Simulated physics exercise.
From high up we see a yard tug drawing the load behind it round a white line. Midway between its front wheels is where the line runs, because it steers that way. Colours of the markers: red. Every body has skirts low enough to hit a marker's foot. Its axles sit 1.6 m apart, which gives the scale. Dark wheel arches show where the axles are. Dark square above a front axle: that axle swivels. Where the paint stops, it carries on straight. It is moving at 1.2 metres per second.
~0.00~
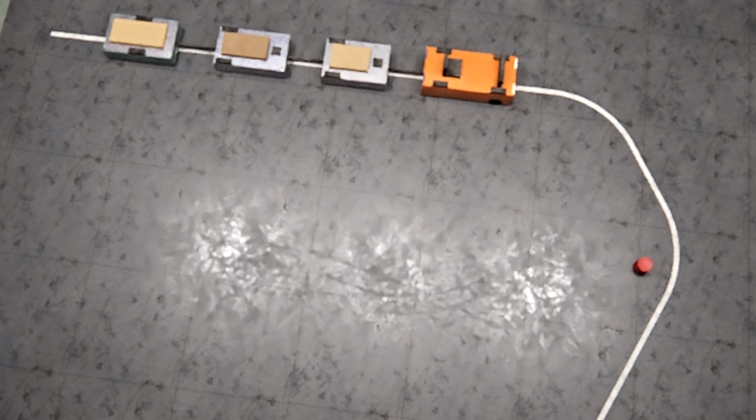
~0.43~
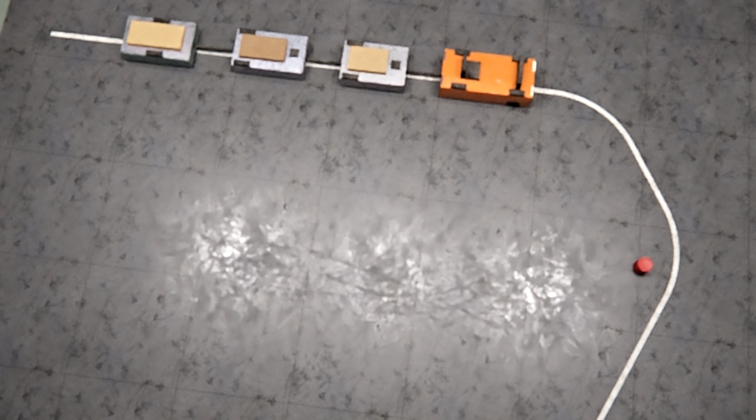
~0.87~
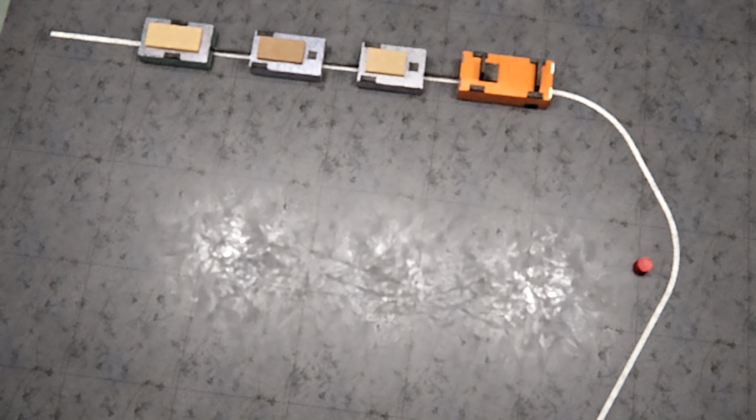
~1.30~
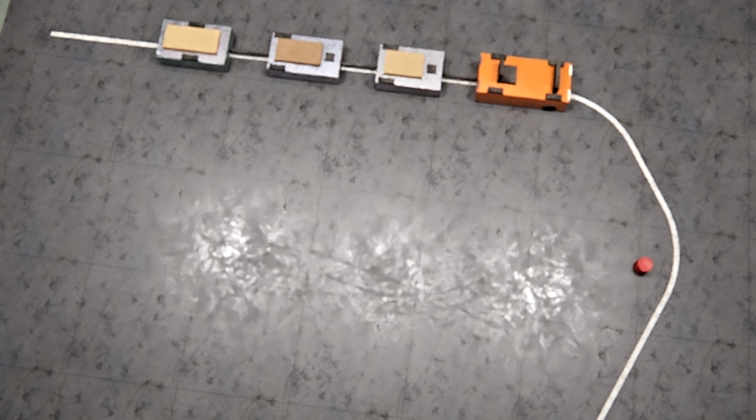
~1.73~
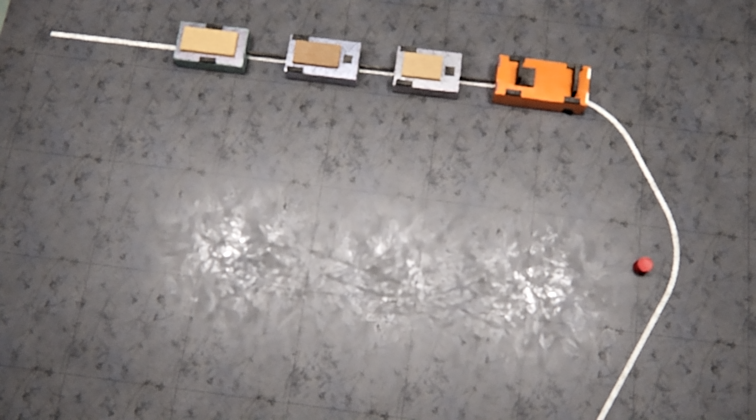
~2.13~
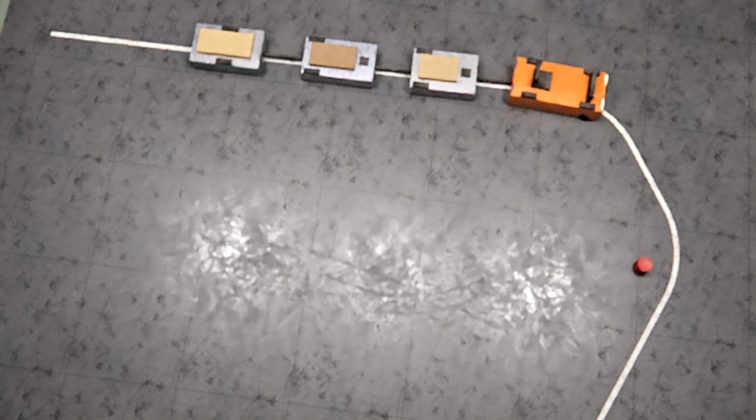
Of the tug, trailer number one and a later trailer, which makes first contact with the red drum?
That'd be the engine up front.
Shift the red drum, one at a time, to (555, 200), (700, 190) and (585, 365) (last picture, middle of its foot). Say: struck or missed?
First clear, second clear, third hit.
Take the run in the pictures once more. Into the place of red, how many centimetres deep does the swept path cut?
For red, it comes to around 75.
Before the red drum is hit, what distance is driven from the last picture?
I'd reckon around 6.0 metres from the last picture.
After 5.8 s, the last axle is at (365, 61) of the last picture, on the line.
After 7.3 s, the last axle is at (420, 68) of the last picture, on the line; the yard tug has hit red.
After 9.5 s, the last axle is at (491, 84) of the last picture, 25 cm off the line.
After 13.1 s, the last axle is at (599, 156) of the last picture, 125 cm off the line.
After 20.5 s, the last axle is out of the picture, 20 cm off the line; 1 of 1 struck in all.
